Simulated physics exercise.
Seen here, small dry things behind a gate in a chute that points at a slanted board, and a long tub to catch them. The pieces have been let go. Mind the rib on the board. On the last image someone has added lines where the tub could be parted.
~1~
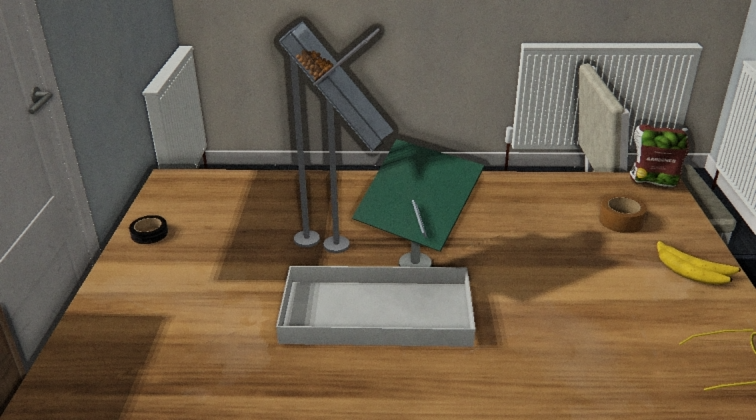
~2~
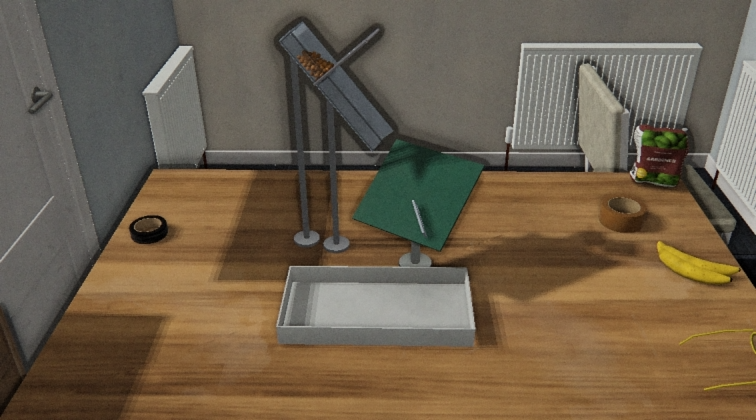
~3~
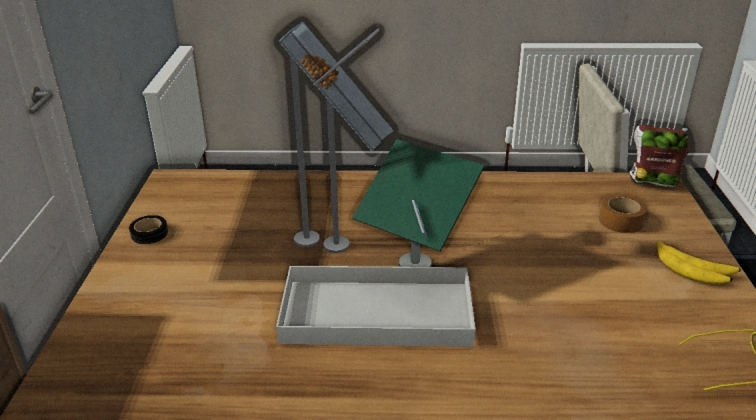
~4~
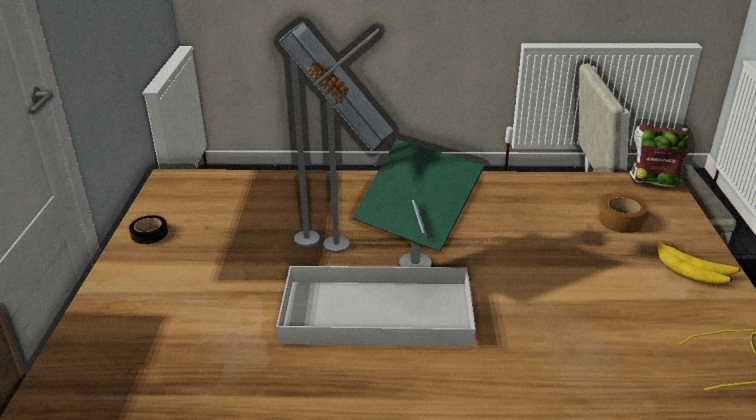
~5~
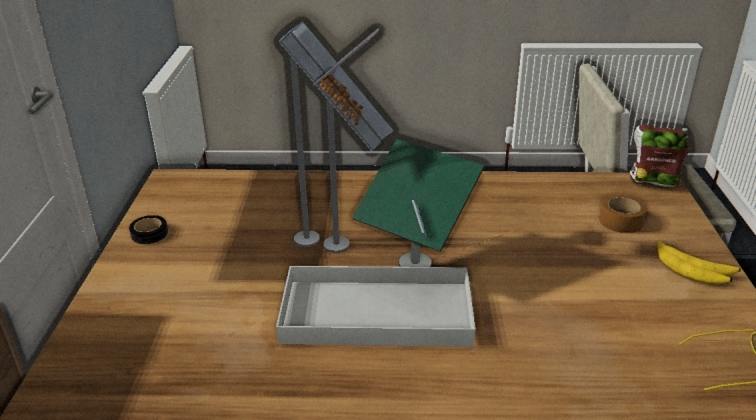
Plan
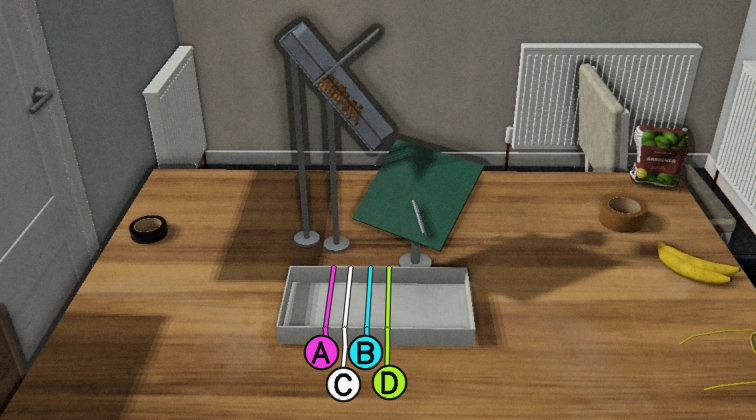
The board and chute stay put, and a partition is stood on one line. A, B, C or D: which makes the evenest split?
D beats the others.
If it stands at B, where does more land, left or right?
The right side.
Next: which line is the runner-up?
That would be B.
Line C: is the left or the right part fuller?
The right side.
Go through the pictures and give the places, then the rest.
The first frame shows load behind the gate near (318, 66), roasted chickpeas; lip of the chute near (377, 145), sloping steeply.
The second frame shows middle of the board near (417, 192), tilted fairly steeply; middle of its low edge near (394, 234); of its high edge near (439, 152).
The third frame shows front corners of the tub near (277, 326) and (474, 329), empty; front of the load near (330, 85).
The fourth frame shows middle of the load near (326, 81); its front near (341, 100), close to a third of the way to the lip; rib from (413, 200) to (423, 233).
The fifth frame shows middle of the load near (339, 96); its front near (356, 123), close to two thirds of the way to the lip.
On the marked copy, line A crosses the front rim at (325, 327); line B crosses the front rim at (366, 328); line C crosses the front rim at (344, 327); line D crosses the front rim at (387, 328).
Choosing A, of what is caught, none at all on the left of the divider, the whole lot on the right.
Choosing B, of what is caught, a small share on the left of the divider, the bulk on the right.
Choosing C, of what is caught, only a few on the left of the divider, all but a few on the right.
Choosing D, of what is caught, close to half on the left of the divider, close to half on the right.
